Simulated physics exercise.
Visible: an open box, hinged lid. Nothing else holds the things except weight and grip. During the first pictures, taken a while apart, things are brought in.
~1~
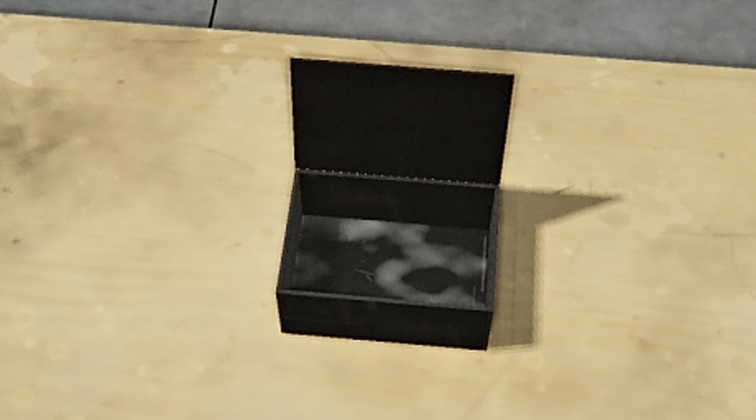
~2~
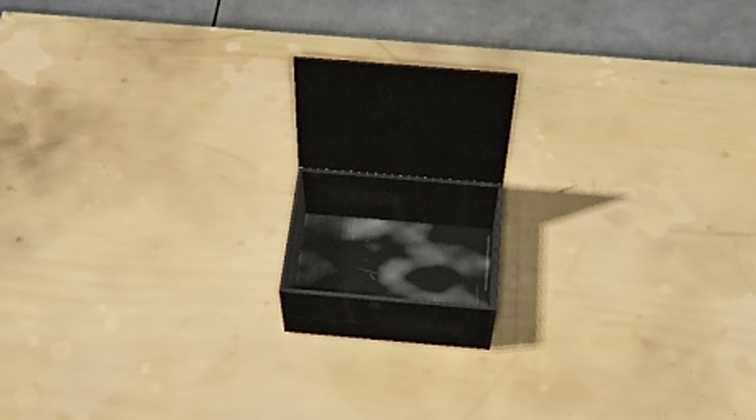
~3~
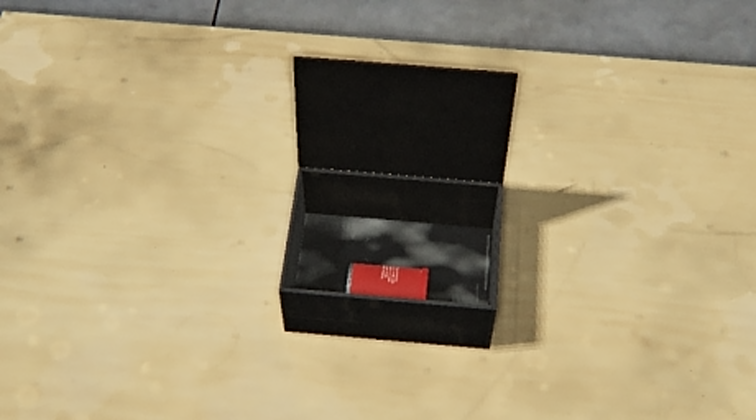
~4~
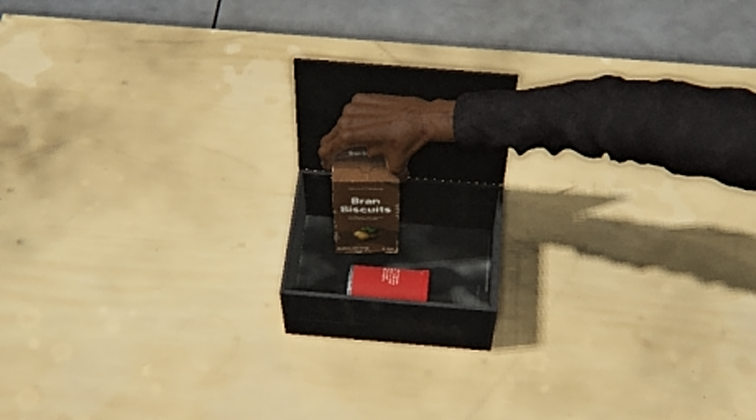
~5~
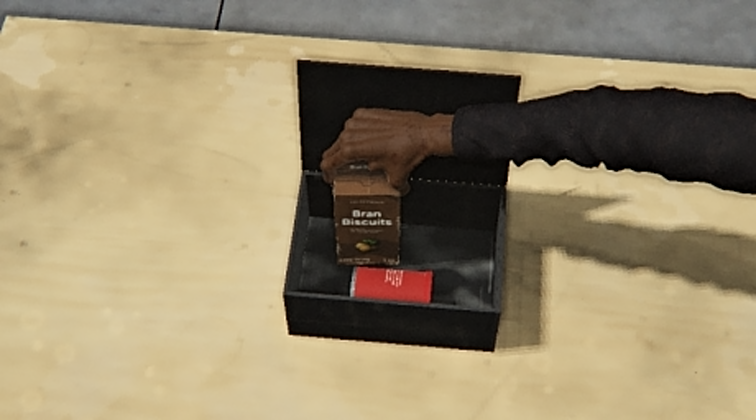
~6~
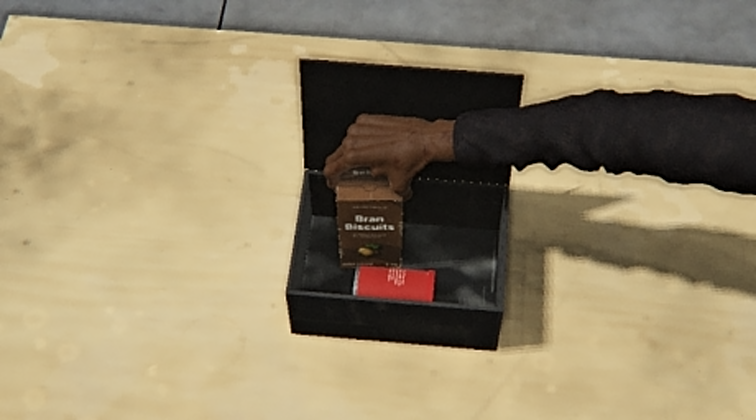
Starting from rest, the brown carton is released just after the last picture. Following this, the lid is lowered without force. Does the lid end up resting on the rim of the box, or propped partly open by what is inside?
My guess: The lid never reaches the rim.
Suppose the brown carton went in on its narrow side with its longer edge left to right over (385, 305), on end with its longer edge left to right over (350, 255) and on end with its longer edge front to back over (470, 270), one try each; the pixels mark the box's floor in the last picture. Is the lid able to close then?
Try 1: Lid shut; try 2: Lid not shut; try 3: Lid not shut.
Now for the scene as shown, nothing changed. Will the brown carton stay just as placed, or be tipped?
By the end it has leaned over.
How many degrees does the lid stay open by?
Lid angle from rim - close to 20°.
Then, 1.20 s on from there, lid starting down.
Then, 2.00 s on from there, lid 61° above the rim; brown carton turned 5° from how it was put near (371, 223).
Then, 2.50 s on from there, lid 35° above the rim; brown carton turned 29° from how it was put near (369, 243).
Then, 3.00 s on from there, lid 22° above the rim; brown carton turned 49° from how it was put near (368, 243).
In the end, lid 22° above the rim; toppled in the box, brown carton; red tin unmoved. At the end, from the last picture's camera, brown carton near (368, 243).
